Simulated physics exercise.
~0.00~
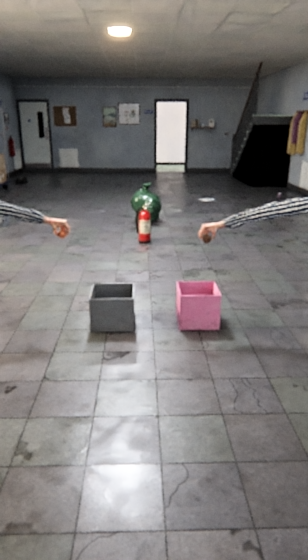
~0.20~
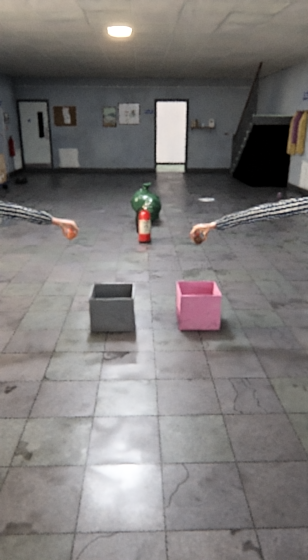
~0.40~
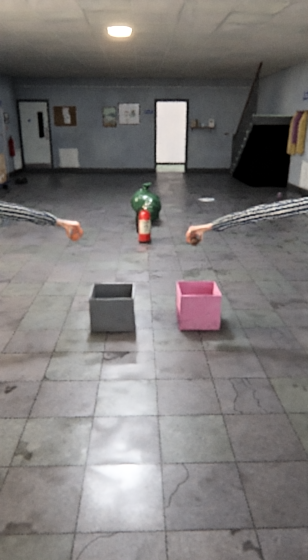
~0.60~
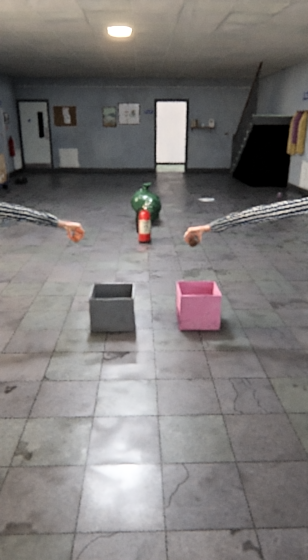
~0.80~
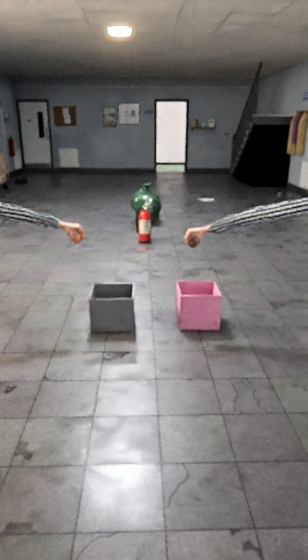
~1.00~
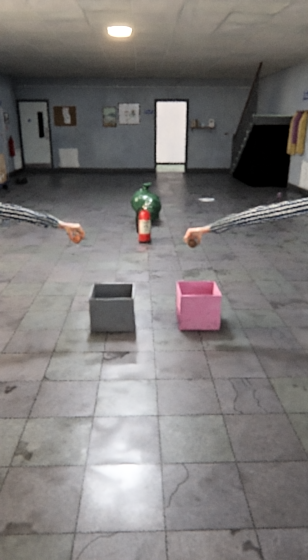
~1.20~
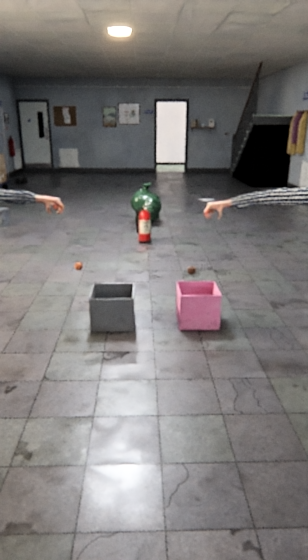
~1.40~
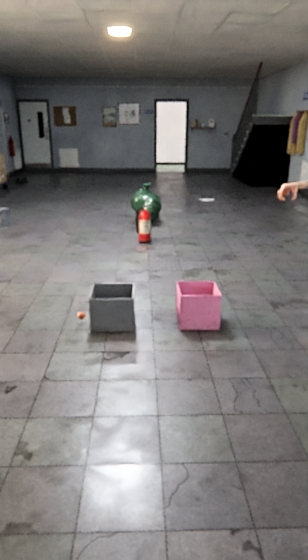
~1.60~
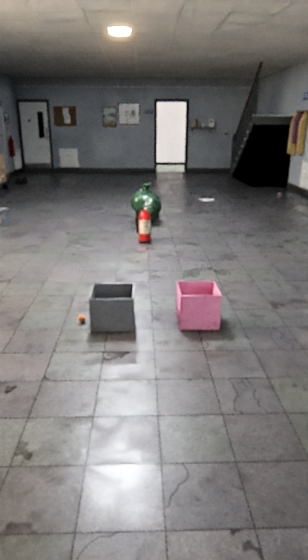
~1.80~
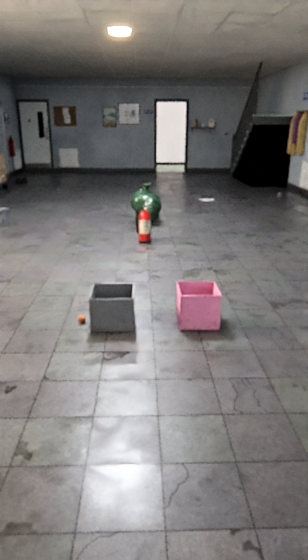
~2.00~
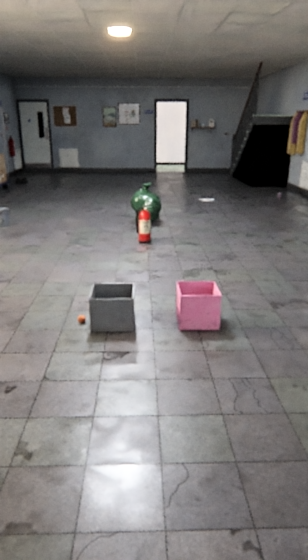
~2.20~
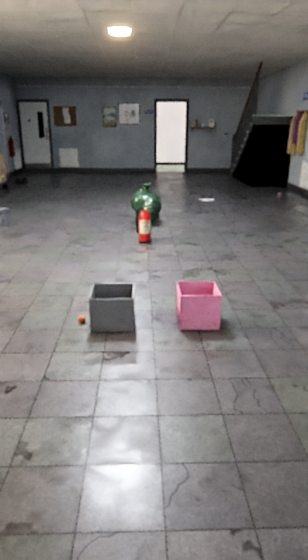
At first, two hands in striped sleeves reach in from the left and right of a dim tiled room, each holding a small round object above a gray box and a pink box. The hands shift slightly inward, then hold nearly still, with a red fire extinguisher standing behind them. Next they let go and draw back, and both small objects drop. The orange one on the left falls just outside the gray box and rests on the floor beside it. The brownish one on the right drops into the pink box and out of sight, leaving both boxes in place.
